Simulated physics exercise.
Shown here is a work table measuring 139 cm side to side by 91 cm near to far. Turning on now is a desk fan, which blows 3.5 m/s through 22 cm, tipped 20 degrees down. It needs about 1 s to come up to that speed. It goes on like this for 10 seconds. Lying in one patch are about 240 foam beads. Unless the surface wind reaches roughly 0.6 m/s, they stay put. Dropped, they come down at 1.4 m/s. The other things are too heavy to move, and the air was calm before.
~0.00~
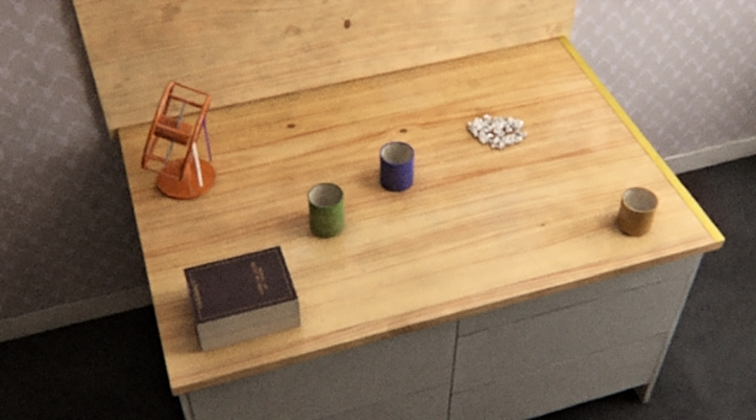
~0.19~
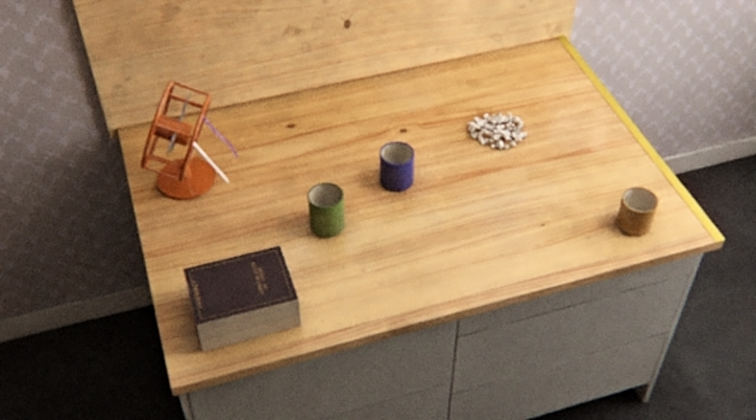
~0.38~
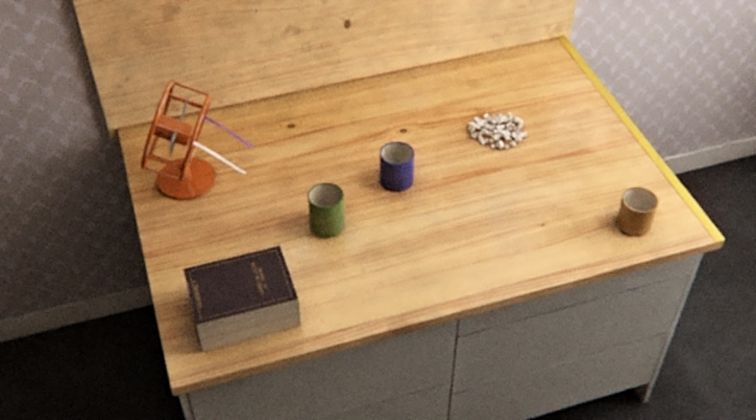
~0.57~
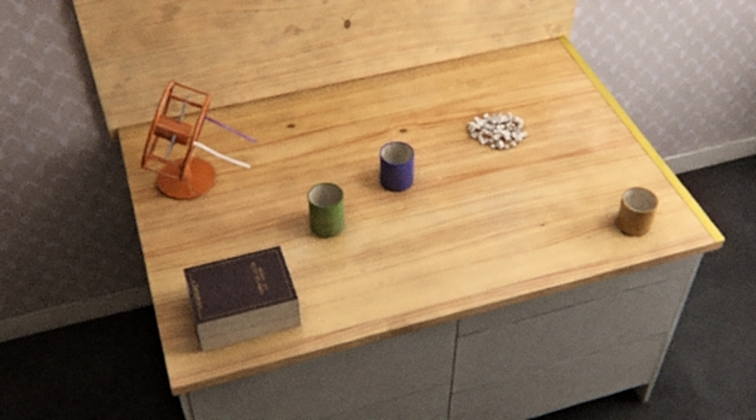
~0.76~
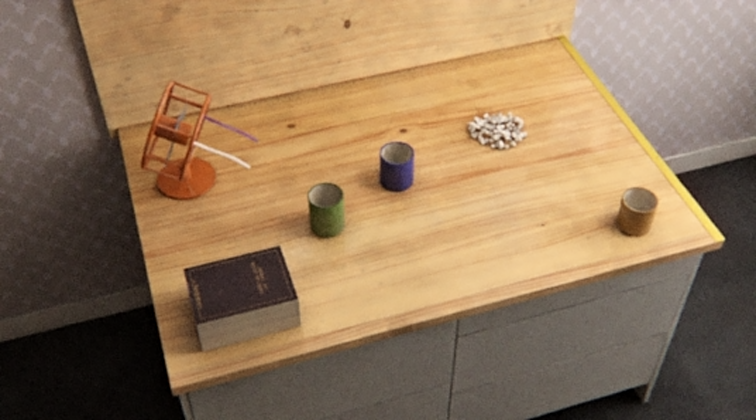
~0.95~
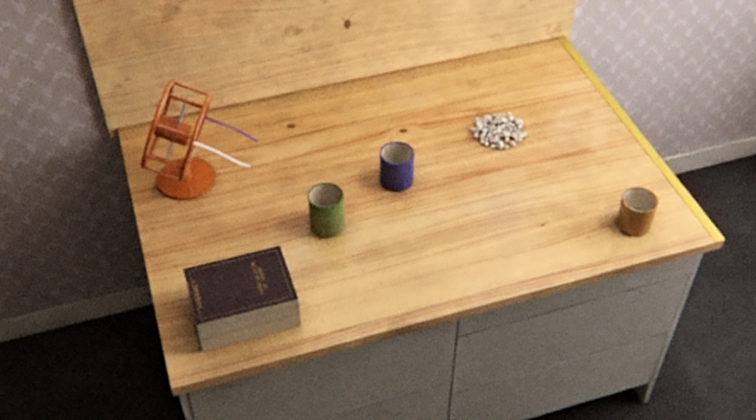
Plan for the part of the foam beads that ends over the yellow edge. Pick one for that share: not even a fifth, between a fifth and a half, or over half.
More than one half.
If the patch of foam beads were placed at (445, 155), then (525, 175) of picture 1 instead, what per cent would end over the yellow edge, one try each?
In turn about 90 %, 70 %.
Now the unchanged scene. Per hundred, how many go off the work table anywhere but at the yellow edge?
Around 1 % of them.
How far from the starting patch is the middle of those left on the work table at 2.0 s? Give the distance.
Roughly 30 cm.
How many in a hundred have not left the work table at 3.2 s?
Roughly 0 per cent.
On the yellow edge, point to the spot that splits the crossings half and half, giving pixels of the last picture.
About (619, 105).
After 2.0 s, 55 % are over the yellow edge; the middle of those still in play is near (616, 119); 20 % have settled or left.
After 3.2 s, 99 % are over the yellow edge; 99 % have settled or left.
After 5.5 s, 99 % are over the yellow edge; 100 % have settled or left.
After 10.0 s, at the end, 99 % are over the yellow edge.
